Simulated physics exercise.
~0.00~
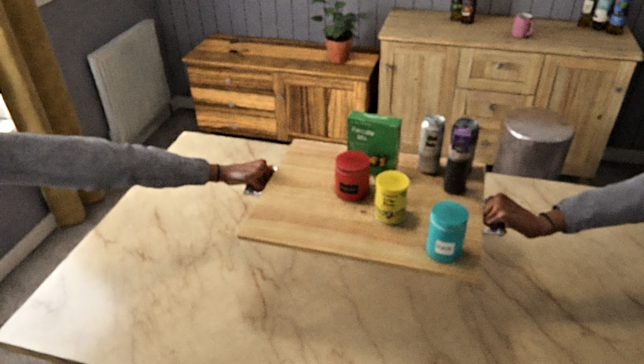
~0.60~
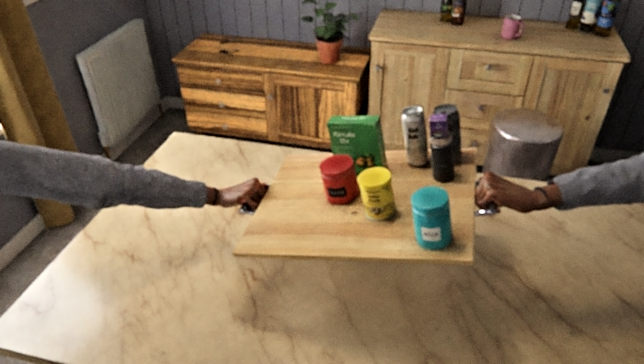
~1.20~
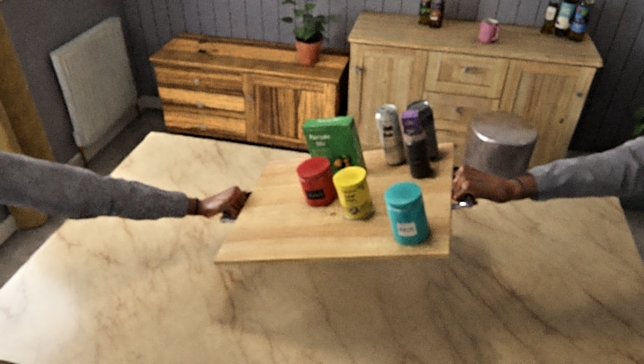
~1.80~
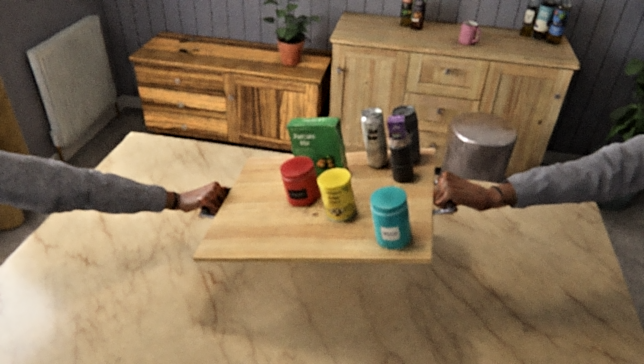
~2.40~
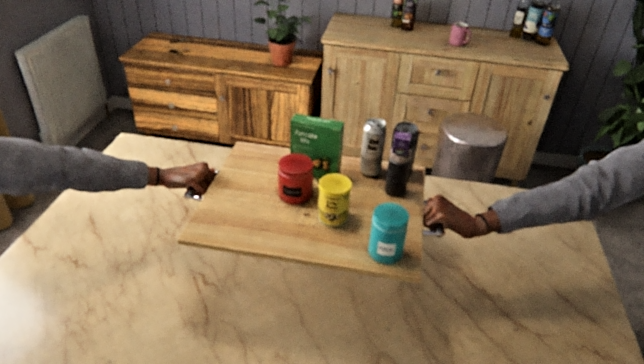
A rimless wooden tray, held at its sides by two hands in grey sleeves, sits over a pale marbled table in a room seen from slightly above, with wooden cabinets and a potted plant behind. On it stand a green packet, a red jar and a yellow tin near the middle, a turquoise jar at the front right, and cans, a purple carton and a black shaker at the back right. The hands tip the tray left side down, and everything leans with it. The tray then eases back almost level, with everything still standing in place.
